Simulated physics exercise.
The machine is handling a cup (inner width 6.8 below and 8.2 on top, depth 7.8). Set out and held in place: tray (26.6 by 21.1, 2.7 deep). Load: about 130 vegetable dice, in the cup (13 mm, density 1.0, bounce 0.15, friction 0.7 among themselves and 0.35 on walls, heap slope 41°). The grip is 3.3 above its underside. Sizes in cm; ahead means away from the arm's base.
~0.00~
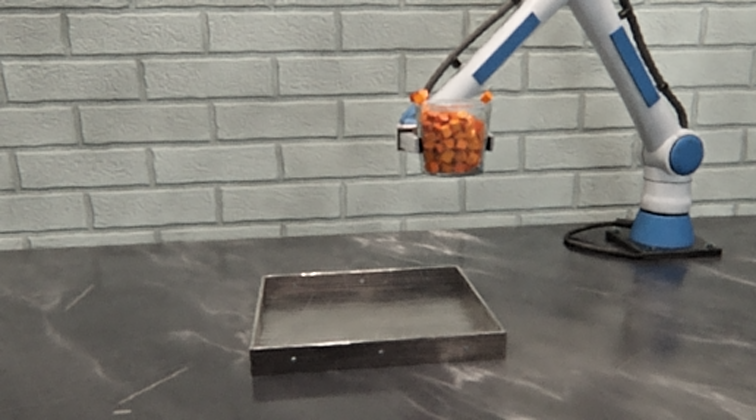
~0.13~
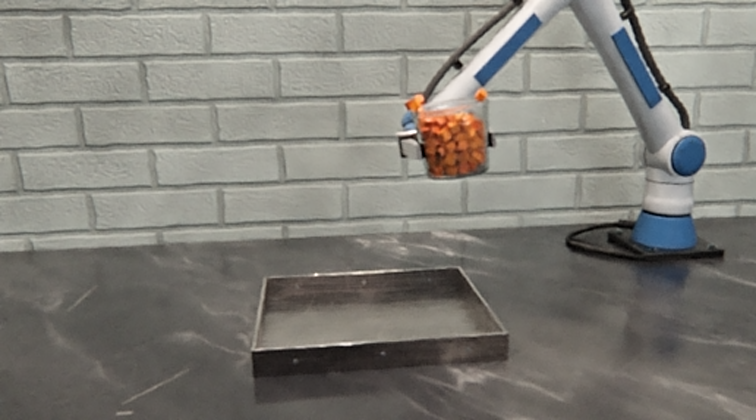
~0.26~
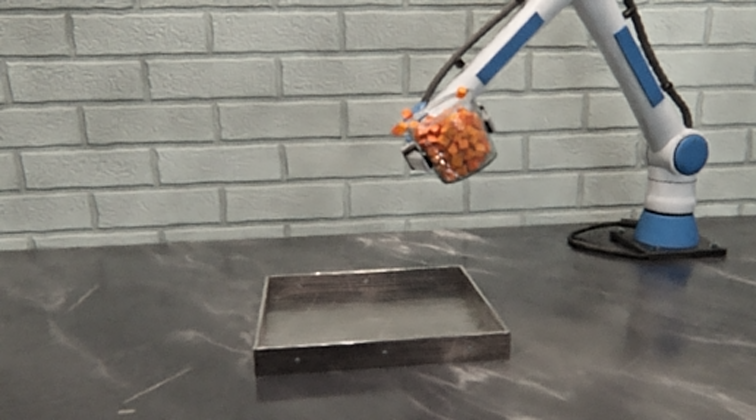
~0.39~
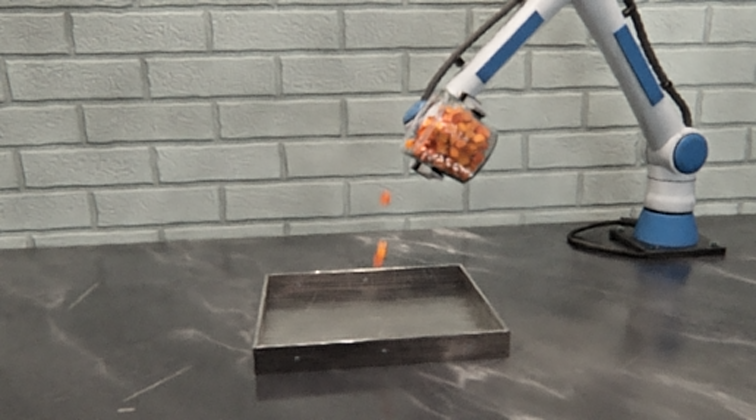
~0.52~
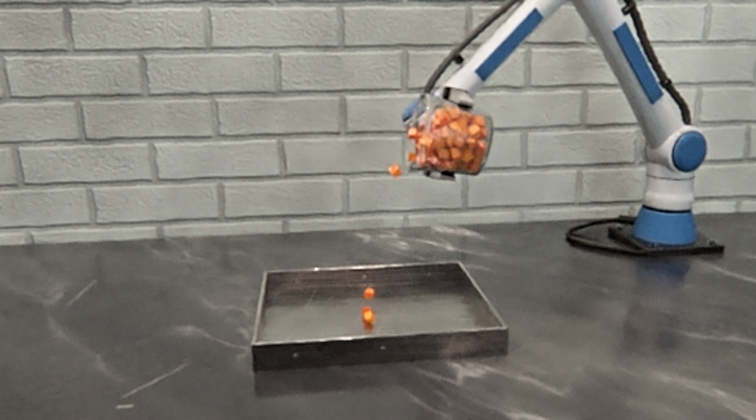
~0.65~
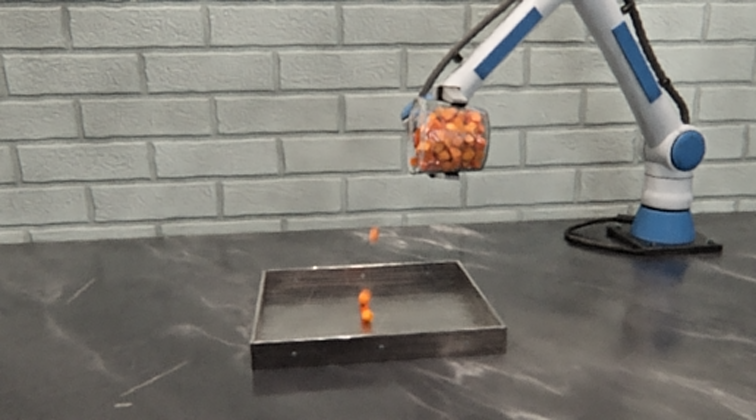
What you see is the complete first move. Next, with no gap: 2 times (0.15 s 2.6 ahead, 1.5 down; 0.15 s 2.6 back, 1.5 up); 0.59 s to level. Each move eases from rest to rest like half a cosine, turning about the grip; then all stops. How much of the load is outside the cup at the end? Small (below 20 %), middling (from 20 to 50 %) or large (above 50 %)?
Outside the cup the share is middling, from 20 to 50 %.
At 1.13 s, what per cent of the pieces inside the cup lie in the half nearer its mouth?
About 50 per cent.
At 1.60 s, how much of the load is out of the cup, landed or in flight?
Some 30 per cent.
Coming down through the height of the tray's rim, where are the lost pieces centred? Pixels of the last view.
Around (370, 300).
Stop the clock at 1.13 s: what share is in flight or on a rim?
About 2 per cent.
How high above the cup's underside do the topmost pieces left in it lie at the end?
Some 7.5 cm.
After 1.13 s, tilted 85° forward, highest piece 23 above the table; 106 in the cup, 19 in the tray, 3 in flight or on a rim.
After 1.60 s, tilted 30° forward, highest piece 25 above the table; 88 in the cup, 40 in the tray.
After 2.04 s, level, highest piece 26 above the table; 88 in the cup, 40 in the tray.
After 3.09 s, level, highest piece 26 above the table; 88 in the cup, 40 in the tray.
At rest, 88 in the cup, 40 in the tray. That is 31 % outside the cup.
